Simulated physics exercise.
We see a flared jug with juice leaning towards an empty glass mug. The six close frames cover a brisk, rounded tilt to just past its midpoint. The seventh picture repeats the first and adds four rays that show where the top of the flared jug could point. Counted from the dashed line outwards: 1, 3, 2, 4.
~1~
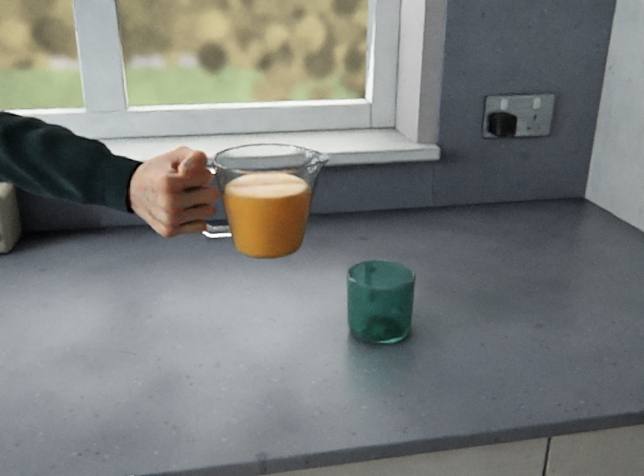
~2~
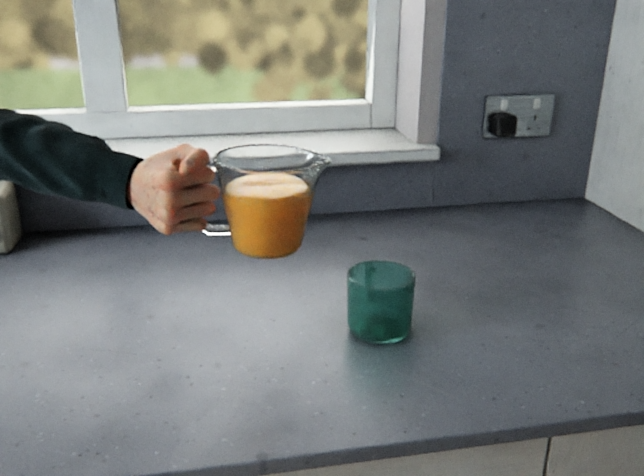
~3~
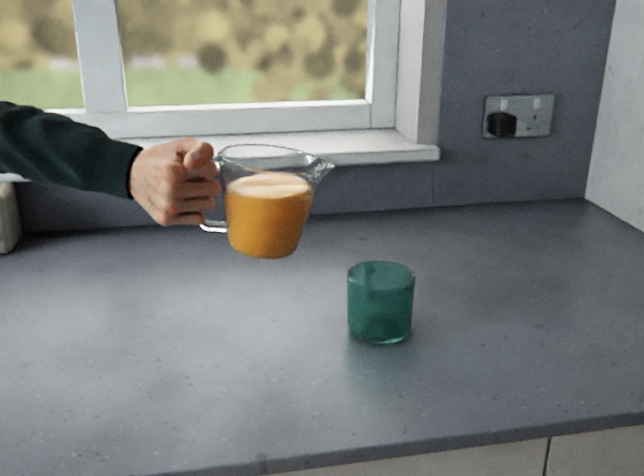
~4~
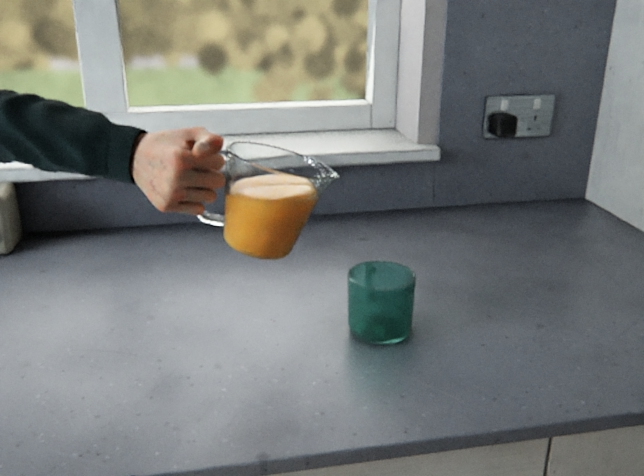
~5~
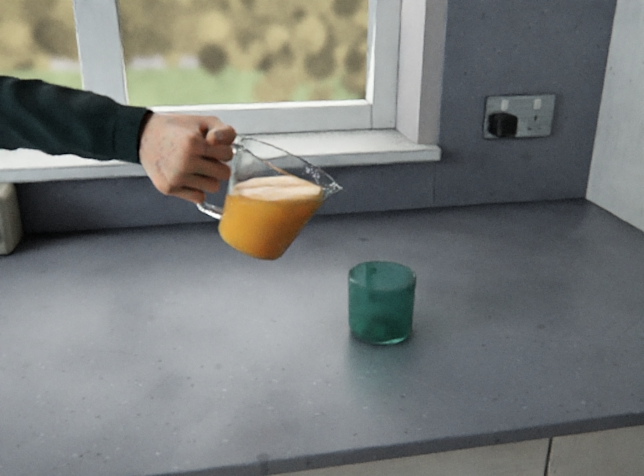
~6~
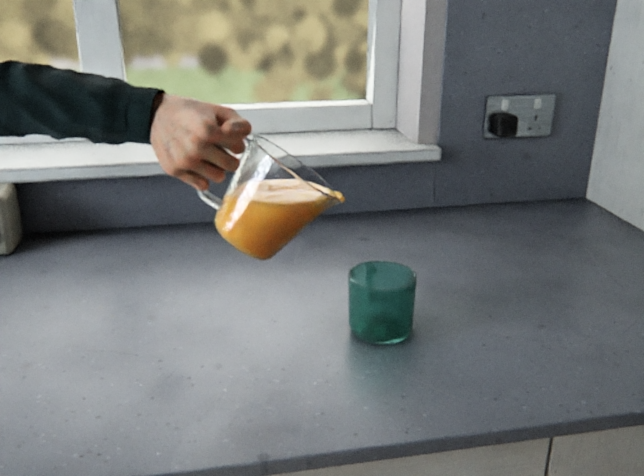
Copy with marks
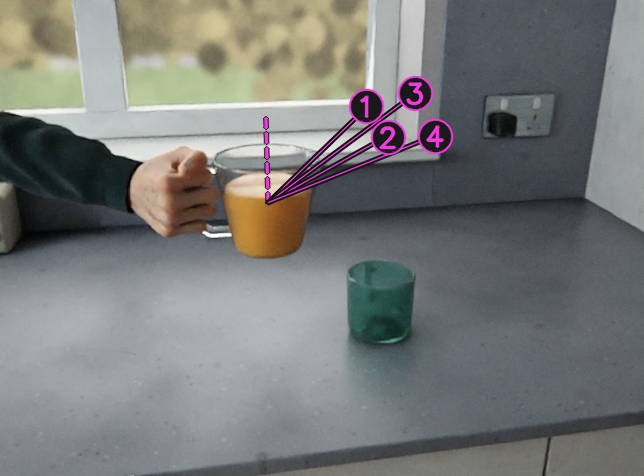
A hand in a dark green sleeve held a clear jug of orange juice above a gray counter, then steadily tilted it rightward towards an empty green glass, the juice sliding up to the spout.
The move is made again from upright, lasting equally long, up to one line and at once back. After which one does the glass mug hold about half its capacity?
The best line is 3.
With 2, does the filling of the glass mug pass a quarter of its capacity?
Yes.
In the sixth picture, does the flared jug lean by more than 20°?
Yes.
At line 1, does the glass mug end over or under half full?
Under.
In magenta, 1 at (354, 118); 2 at (372, 144); 3 at (401, 103); 4 at (419, 141).
With 1, the glass mug ends with about 32 % of what it can hold.
With 2, the glass mug ends with about 75 % of what it can hold.
With 3, the glass mug ends with about 52 % of what it can hold.
With 4, the glass mug ends with about 94 % of what it can hold; 3 % of the juice is spilt.
